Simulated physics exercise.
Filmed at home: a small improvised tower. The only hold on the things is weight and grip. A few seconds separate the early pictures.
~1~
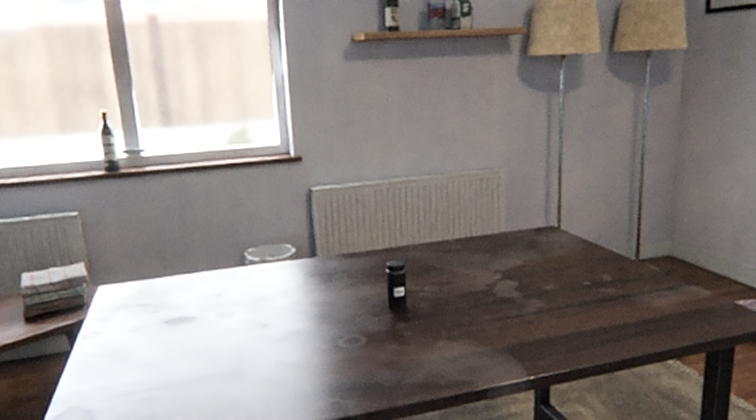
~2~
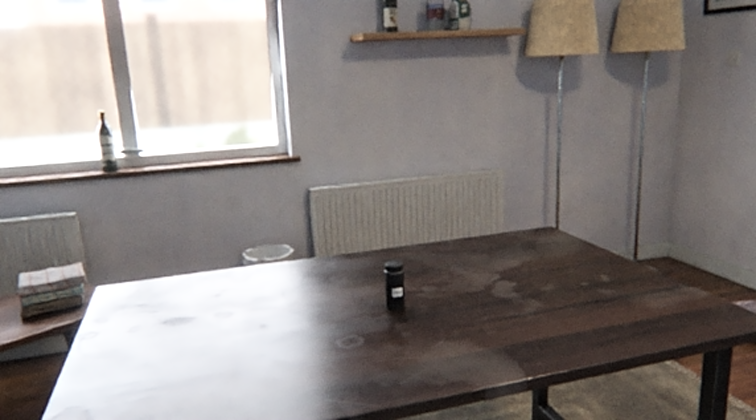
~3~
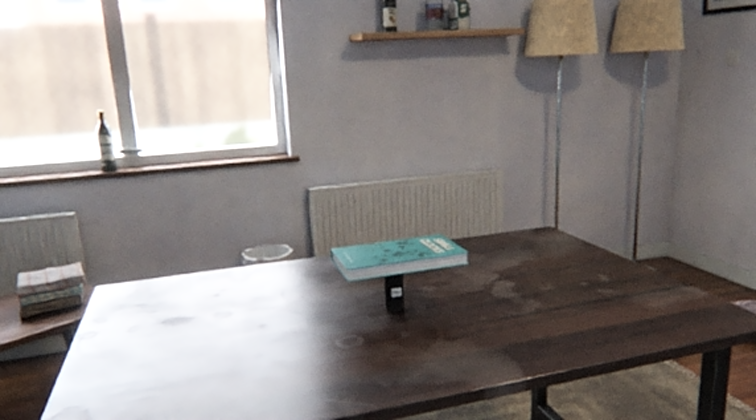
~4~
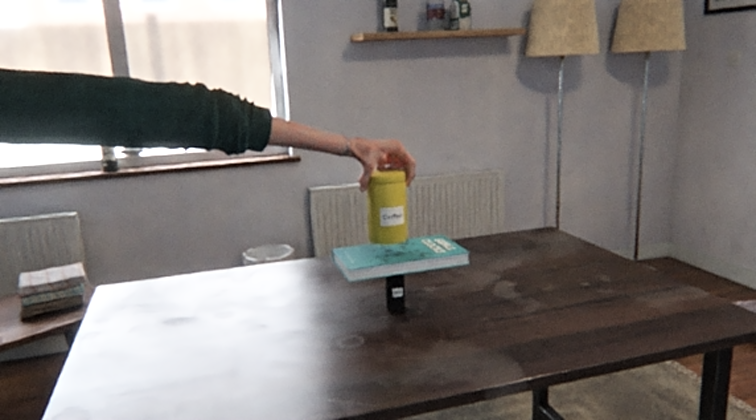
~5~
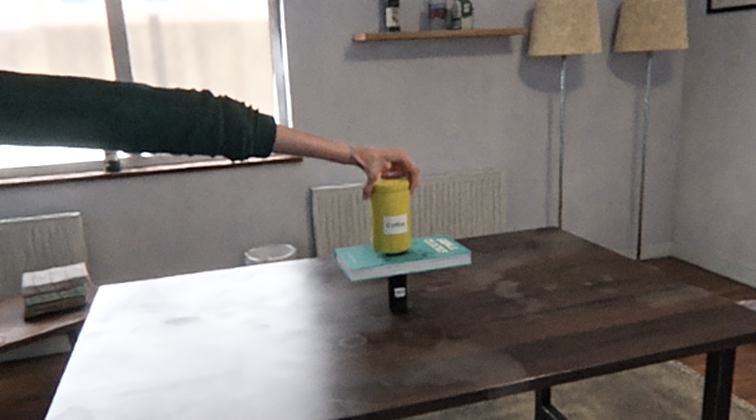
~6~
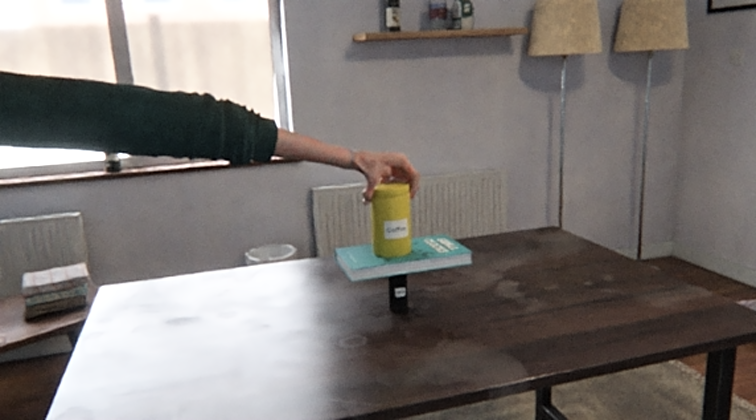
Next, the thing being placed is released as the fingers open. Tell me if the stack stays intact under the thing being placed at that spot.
The stack is secure.
Then, 0.20 s after the last picture, nothing has stirred.
Then, 0.40 s after the last picture, yellow jar resting near (391, 220).
At rest, all 3 in place. Seen from the same camera at the end, yellow jar near (391, 220). The stack stays up.
